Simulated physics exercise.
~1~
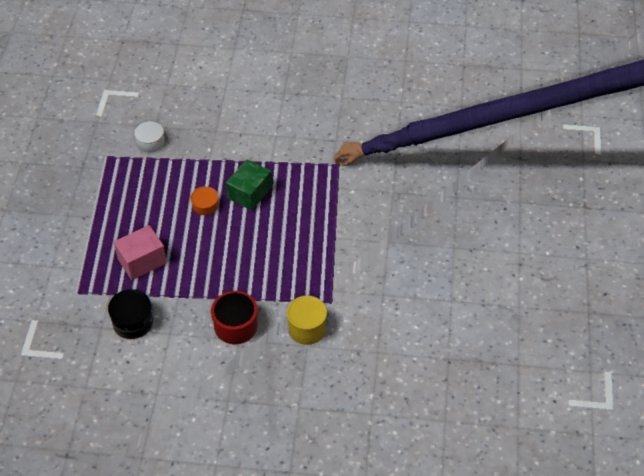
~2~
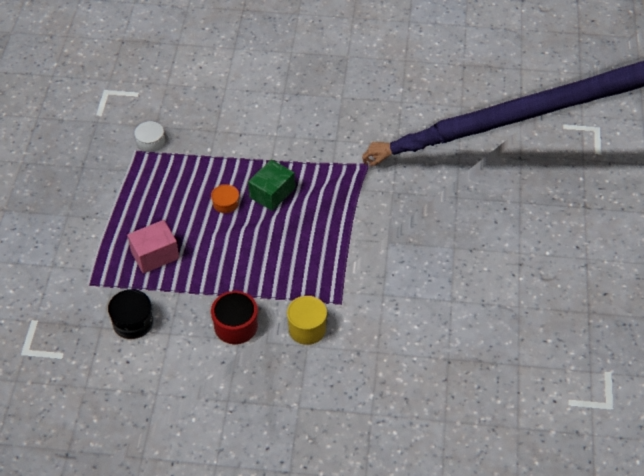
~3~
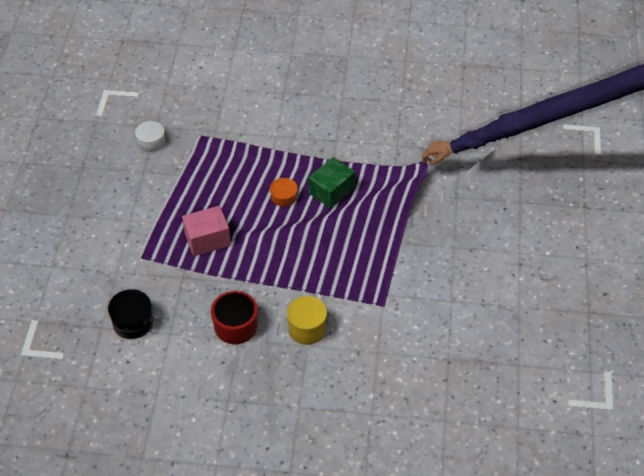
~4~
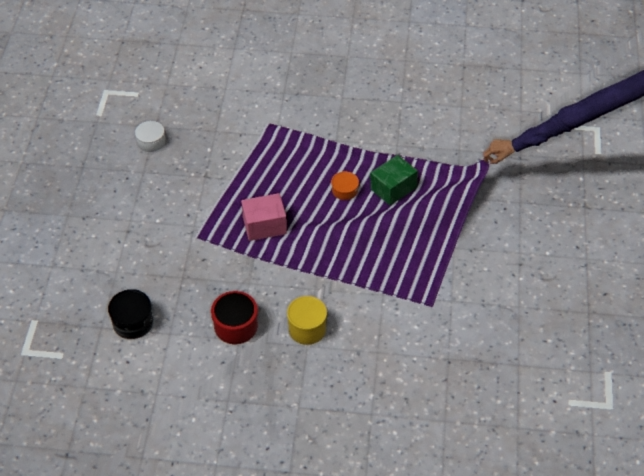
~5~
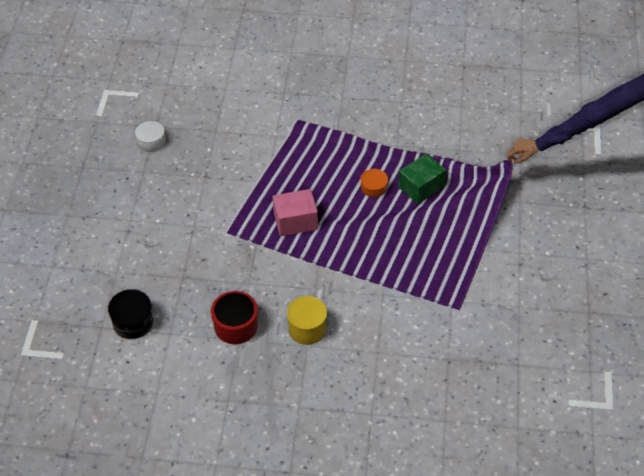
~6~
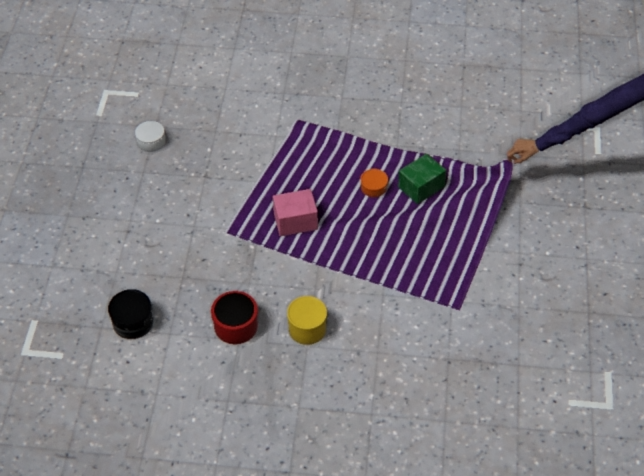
A purple-sleeved arm dragging a striped mat rightward with pink, orange and green objects riding along, then stopping, nearby containers left behind.
